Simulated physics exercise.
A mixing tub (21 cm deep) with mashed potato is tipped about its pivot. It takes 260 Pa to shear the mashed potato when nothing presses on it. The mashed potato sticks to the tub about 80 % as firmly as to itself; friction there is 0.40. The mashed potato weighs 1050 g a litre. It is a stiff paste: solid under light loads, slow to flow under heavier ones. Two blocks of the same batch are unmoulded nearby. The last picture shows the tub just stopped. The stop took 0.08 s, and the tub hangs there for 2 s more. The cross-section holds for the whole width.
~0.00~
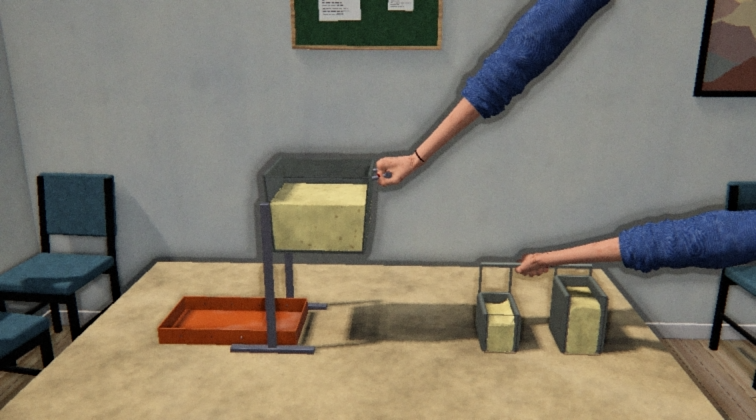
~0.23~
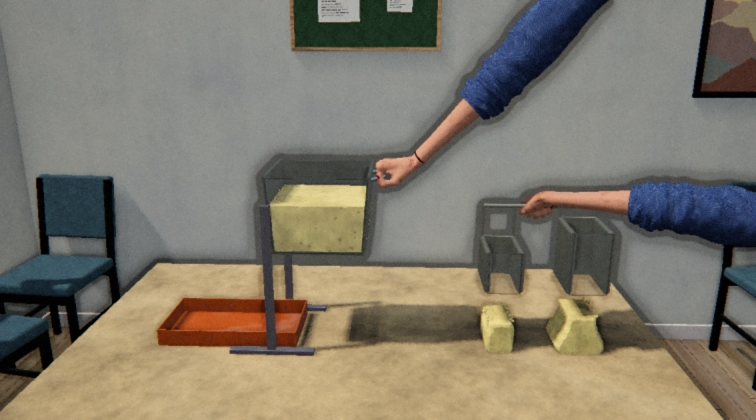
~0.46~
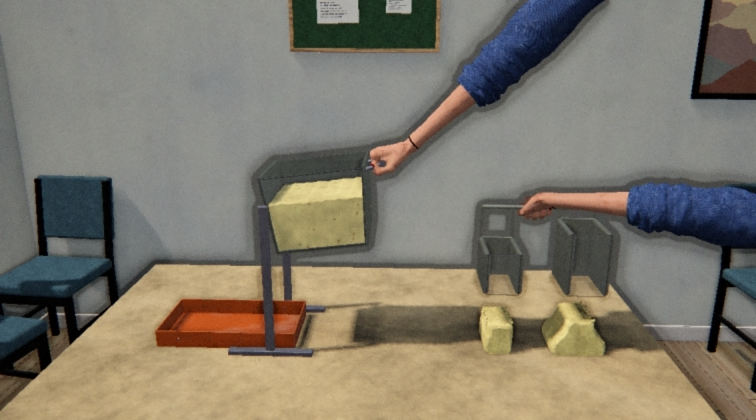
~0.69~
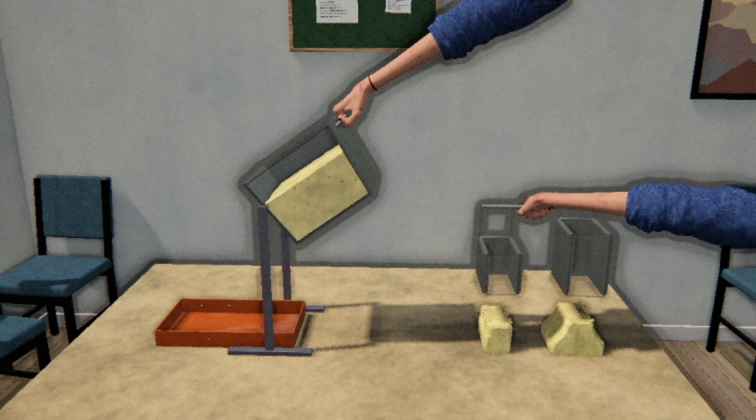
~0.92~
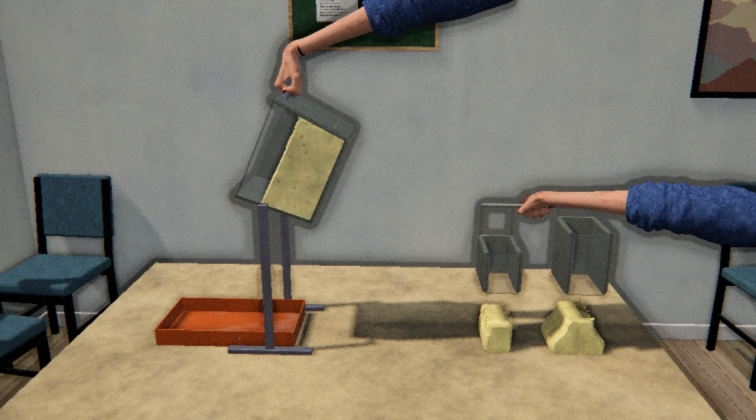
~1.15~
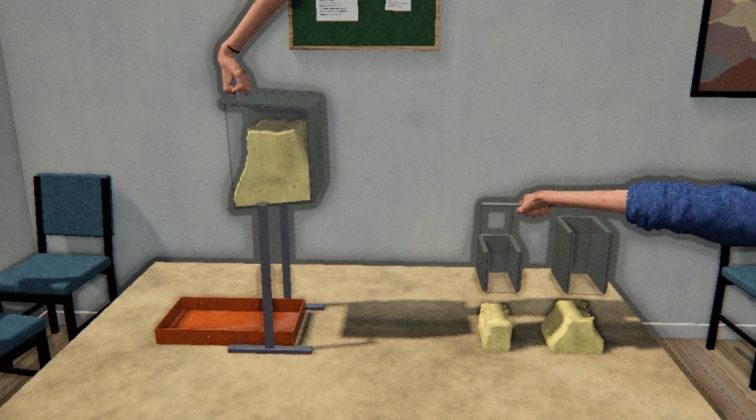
One hand lifts molds off two pale blocks, then another tilts a tub leftward.
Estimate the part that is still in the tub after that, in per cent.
It comes to some 40 %.
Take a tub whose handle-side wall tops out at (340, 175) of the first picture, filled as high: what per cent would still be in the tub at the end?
In that case some 60 per cent.
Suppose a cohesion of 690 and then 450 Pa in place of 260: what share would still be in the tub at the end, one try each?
In turn about 95 %, 50 %.
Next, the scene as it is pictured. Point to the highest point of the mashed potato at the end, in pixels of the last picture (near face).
At about (282, 177).
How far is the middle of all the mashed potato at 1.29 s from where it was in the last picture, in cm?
About 7 cm.
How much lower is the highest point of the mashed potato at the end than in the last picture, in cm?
Roughly 12 cm.
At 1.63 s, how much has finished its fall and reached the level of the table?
Near 40 %.
After 1.29 s, the tub is at 92 degrees and holds 78 %.
After 1.46 s, the tub is at 92 degrees and holds 48 %.
After 1.63 s, the tub is at 92 degrees and holds 40 %.
After 1.80 s, the tub is at 92 degrees and holds 40 %.
After 3.15 s, at the end, the tub is at 92 degrees and holds 40 %.
